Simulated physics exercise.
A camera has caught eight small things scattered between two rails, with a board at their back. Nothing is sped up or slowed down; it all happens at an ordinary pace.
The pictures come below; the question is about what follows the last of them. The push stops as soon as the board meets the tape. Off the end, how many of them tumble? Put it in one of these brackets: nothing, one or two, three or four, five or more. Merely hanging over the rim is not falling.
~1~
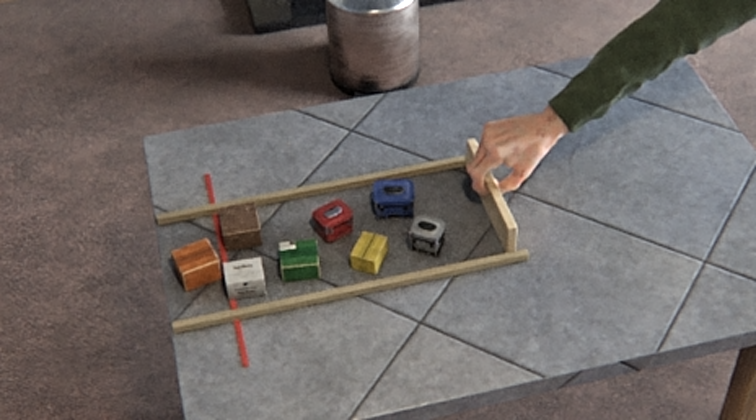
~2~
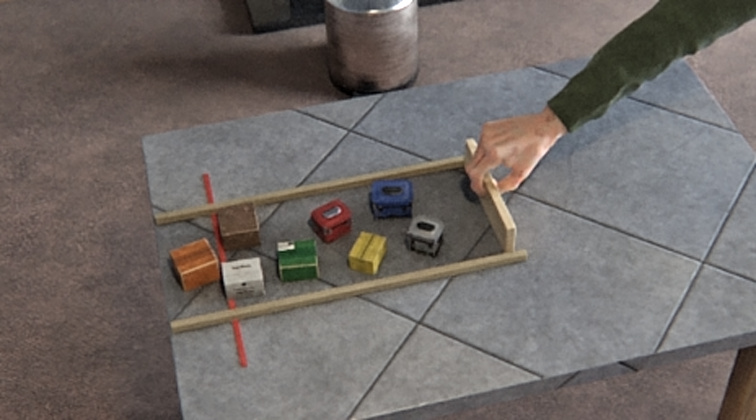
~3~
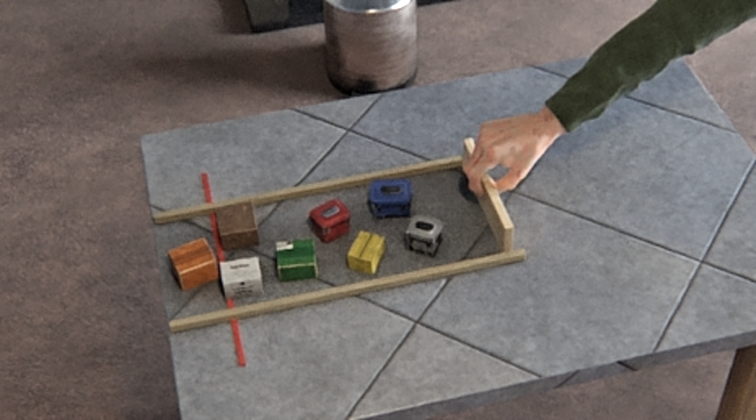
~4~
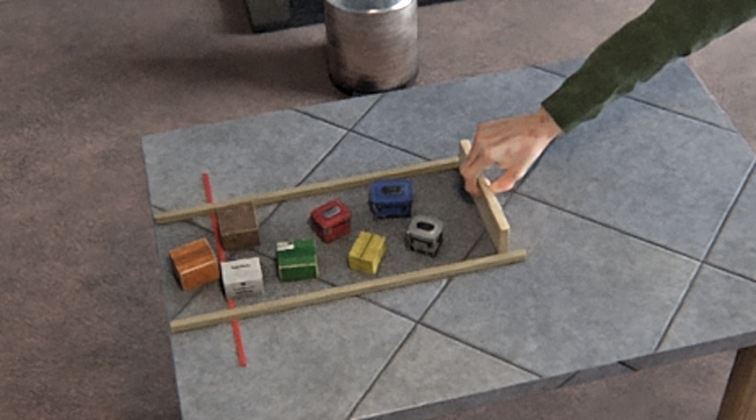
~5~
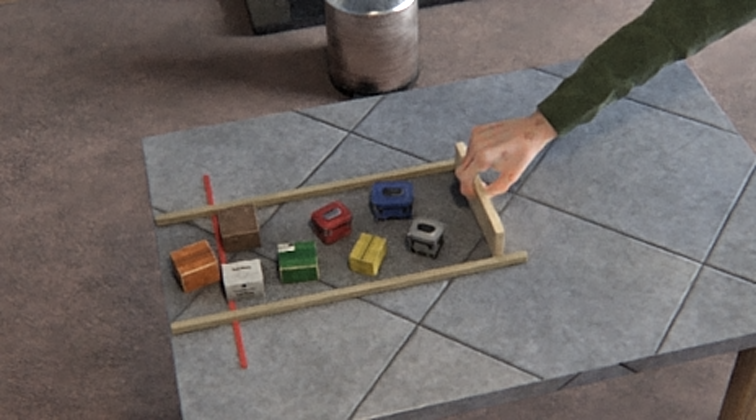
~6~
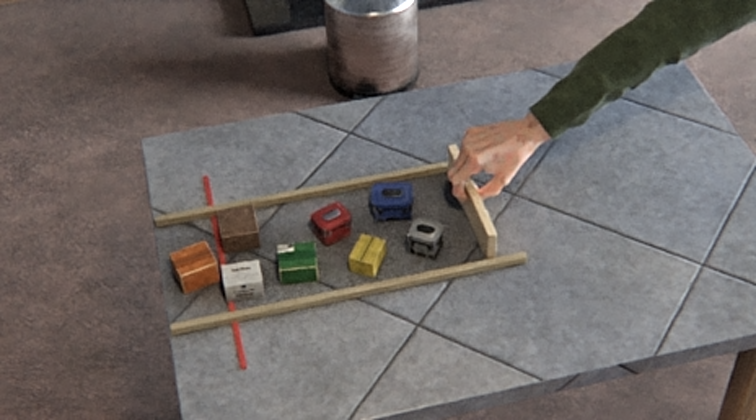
Bracket: Three or four.
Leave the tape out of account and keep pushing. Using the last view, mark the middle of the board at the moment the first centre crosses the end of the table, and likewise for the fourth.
The first one at (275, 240), the next at (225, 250).
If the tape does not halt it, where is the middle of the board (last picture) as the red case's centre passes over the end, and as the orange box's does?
Roughly (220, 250); for the second one, roughly (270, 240).
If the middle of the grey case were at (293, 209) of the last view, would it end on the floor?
Well, the grey case keeps its place.
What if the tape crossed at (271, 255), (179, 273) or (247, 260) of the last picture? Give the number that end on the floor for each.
Going through them in order, you'd see 1, 7 and 2.
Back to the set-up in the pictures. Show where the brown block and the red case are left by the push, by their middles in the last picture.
You'll find the brown block at roughly (156, 237) and the red case at roughly (162, 262).
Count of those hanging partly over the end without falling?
I get 2.
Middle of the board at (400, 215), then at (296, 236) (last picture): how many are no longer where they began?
So 3, and at the other place 8.
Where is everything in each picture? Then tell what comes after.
Orange box (197, 265); white box (245, 279); brown block (241, 226); board (490, 195); tape (225, 262), in the first frame.
White box (243, 279); red case (332, 222), in the second frame.
Brown block (238, 226); board (487, 195), in the third frame.
Orange box (194, 264); yellow box (367, 253), in the fourth frame.
White box (244, 280); grey case (427, 237), in the fifth frame.
Orange box (195, 267); white box (243, 281); brown block (239, 229); board (471, 202); tape (223, 264), in the sixth frame.
Soon after, none off yet; orange box at rest near (195, 267); white box at rest near (243, 281); brown block at rest near (239, 229).
After that, none off yet; orange box moving near (188, 266); white box displaced about its own width near (195, 293); brown block displaced about its own width near (204, 232).
In the end, the number that fall off is three or four; gone, green box, white box and orange box.
